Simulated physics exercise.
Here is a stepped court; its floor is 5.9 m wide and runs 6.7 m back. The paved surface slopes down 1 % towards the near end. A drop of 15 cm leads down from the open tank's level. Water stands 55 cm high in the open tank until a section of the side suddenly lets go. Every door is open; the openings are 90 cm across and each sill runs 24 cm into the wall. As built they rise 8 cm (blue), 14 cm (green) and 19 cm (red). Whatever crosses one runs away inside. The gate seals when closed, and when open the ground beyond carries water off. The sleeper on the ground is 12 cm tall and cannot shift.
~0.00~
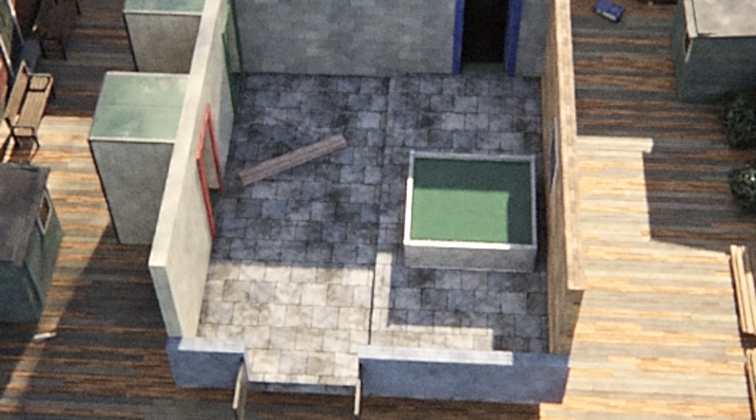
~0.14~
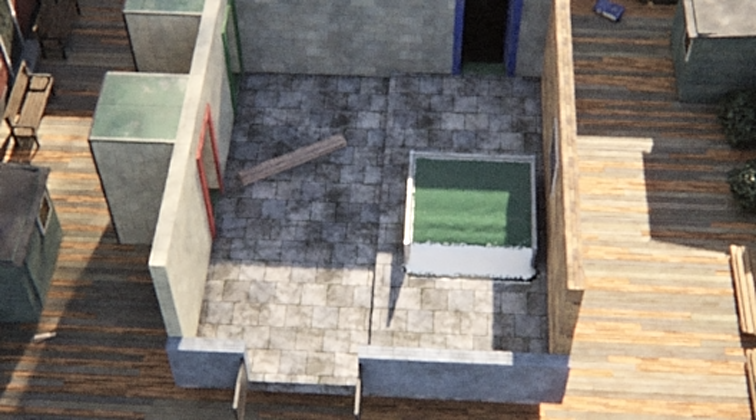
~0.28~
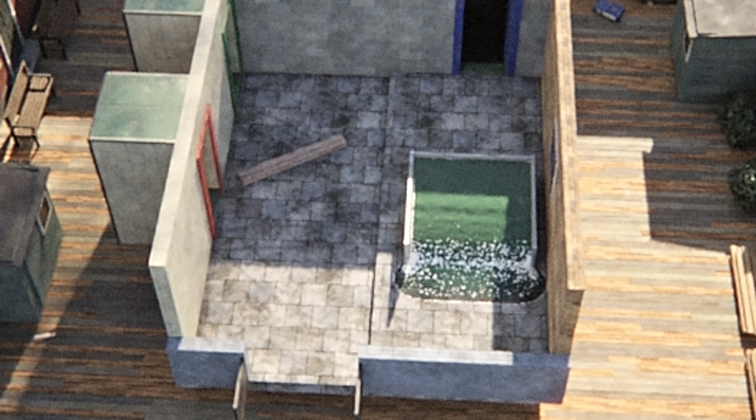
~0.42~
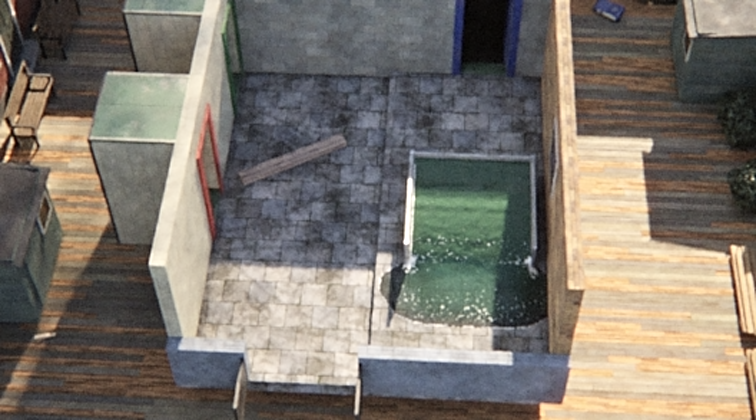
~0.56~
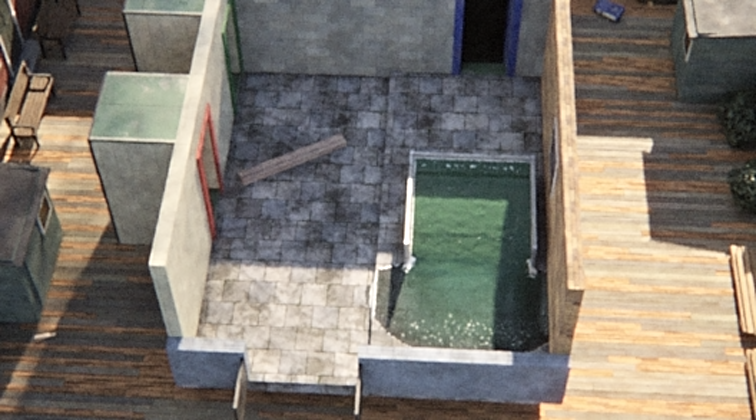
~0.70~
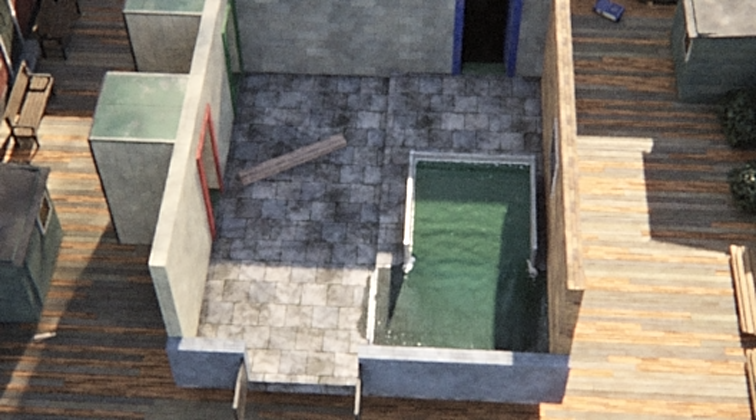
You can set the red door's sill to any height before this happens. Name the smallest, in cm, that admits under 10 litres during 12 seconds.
It would have to be roughly 6.5 cm high.
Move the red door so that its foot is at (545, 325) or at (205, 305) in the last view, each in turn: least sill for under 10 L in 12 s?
Roughly 28 and 17 cm.
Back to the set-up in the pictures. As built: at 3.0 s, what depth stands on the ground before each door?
Depths in cm: Blue 0, green 0, red 0.
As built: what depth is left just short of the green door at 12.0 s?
About 2.0 cm.
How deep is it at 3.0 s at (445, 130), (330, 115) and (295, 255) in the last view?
About 0, 0 and 0 cm.
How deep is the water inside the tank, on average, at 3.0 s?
Roughly 11 cm on average.
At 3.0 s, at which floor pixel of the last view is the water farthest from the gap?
At about (192, 365).
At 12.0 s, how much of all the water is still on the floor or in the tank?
Some 76 per cent remains.
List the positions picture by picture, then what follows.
The first frame shows still water, 55 cm deep, in the open tank at (471, 202); the red door at (211, 179) is dry.
In the second frame, water pours out at (469, 260) and has run 0.2 m, to (411, 273); about 4 cm deep outside, 55 cm at the back.
In the third frame, the front is at (427, 297), 0.7 m from the gap at (469, 261); 1.4 m2 of floor is wet, 55 cm left at the back.
In the fourth frame, the front is at (426, 321), 1.1 m from the gap at (469, 261); 2.8 m2 of floor is wet, 55 cm left at the back.
In the fifth frame, water pours out at (469, 261) and has run 1.7 m, to (433, 349); about 7 cm deep outside, 50 cm at the back.
In the sixth frame, the front is at a hidden place, 2.1 m from the gap at (469, 261); 5.8 m2 of floor is wet, 46 cm left at the back; the red door at (211, 179), 4.7 m from the gap, is still 3.2 m from the nearest water.
After 1.4 s water covers 20 % of the floor, deepest (45 cm) near (543, 376); it has not reached the red door.
After 3.0 s water covers 30 % of the floor, deepest (27 cm) near (498, 374); it has not reached the red door.
After 12.0 s water covers 80 % of the floor, deepest (10 cm) near (361, 290); 5 cm at the red door, 0 litres in over its 19 cm sill.
At the red door as built, the water arrived by 3.9 s and peaked near 10 cm at 5.2 s.
Run again over the same 12 s with other heights there, 22 litres in over 5 cm, 3 litres over 8 cm. The limit of 10 litres is kept from about 6.5 cm up.
